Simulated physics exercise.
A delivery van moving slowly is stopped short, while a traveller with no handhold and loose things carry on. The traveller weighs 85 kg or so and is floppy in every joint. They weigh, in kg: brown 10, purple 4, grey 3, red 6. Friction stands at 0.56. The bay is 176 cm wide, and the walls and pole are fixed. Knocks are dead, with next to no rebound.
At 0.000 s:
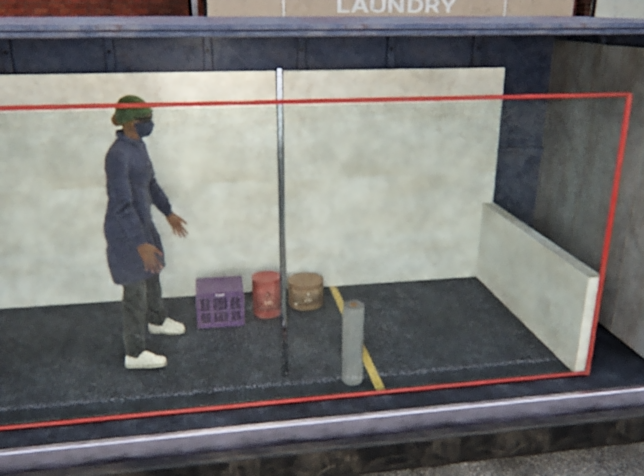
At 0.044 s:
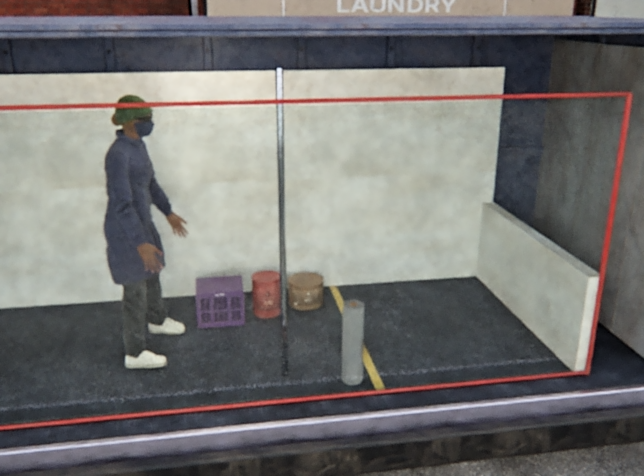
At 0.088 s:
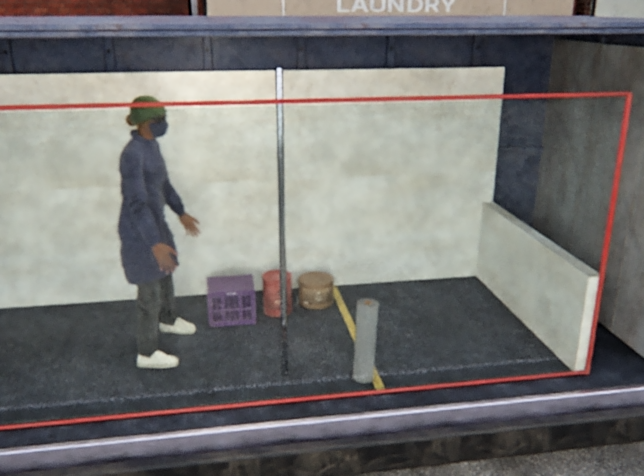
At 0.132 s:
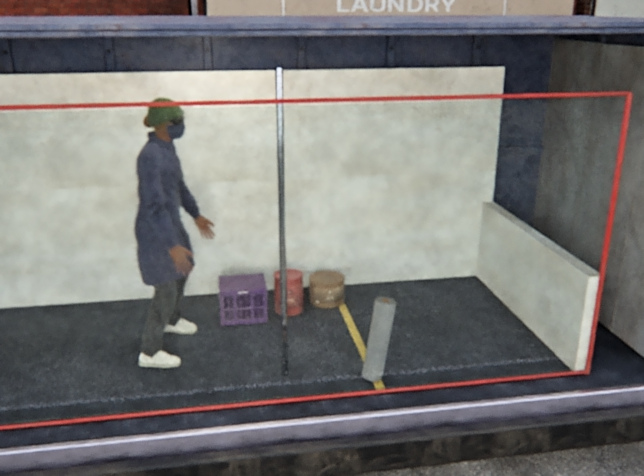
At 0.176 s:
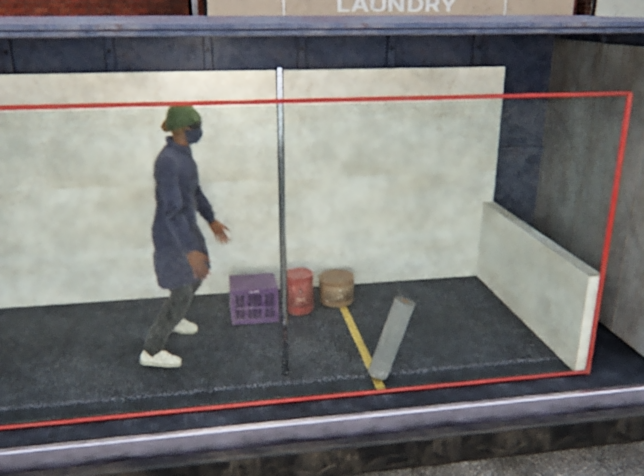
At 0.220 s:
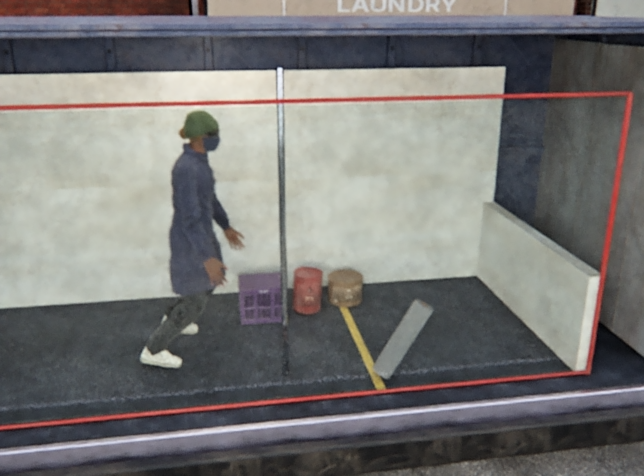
Masked person in a green hat sliding right with a purple crate and two buckets as a grey cylinder tilts rightward.
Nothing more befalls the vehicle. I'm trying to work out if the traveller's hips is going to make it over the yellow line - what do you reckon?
I reckon it makes it over.
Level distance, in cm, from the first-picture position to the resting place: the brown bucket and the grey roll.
The brown bucket has moved 50 and the grey roll 70.
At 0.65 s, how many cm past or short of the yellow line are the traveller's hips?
Roughly 20 cm short.
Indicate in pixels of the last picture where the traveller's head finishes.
(452, 313).
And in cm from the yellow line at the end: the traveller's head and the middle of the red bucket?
So the traveller's head finishes 80 centimetres past, while the red bucket finishes 10 centimetres past.
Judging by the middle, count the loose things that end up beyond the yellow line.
Total: 3.
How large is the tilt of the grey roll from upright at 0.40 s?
Tilted roughly 90 degrees.
After 0.40 s the traveller's hips are 72 cm short of the yellow line, near (259, 282) in the last picture's view; the brown bucket 23 cm past the yellow line, tilted 0°.
After 0.65 s the traveller's hips are 20 cm short of the yellow line, near (328, 316) in the last picture's view.
After 1.05 s the traveller's hips are 13 cm past the yellow line, near (376, 326) in the last picture's view.
Final state at 3.3 s, brown bucket crosses the yellow line; purple crate stops short of the yellow line; grey roll crosses the yellow line; red bucket crosses the yellow line; traveller's hips cross the yellow line; traveller's head crosses the yellow line.
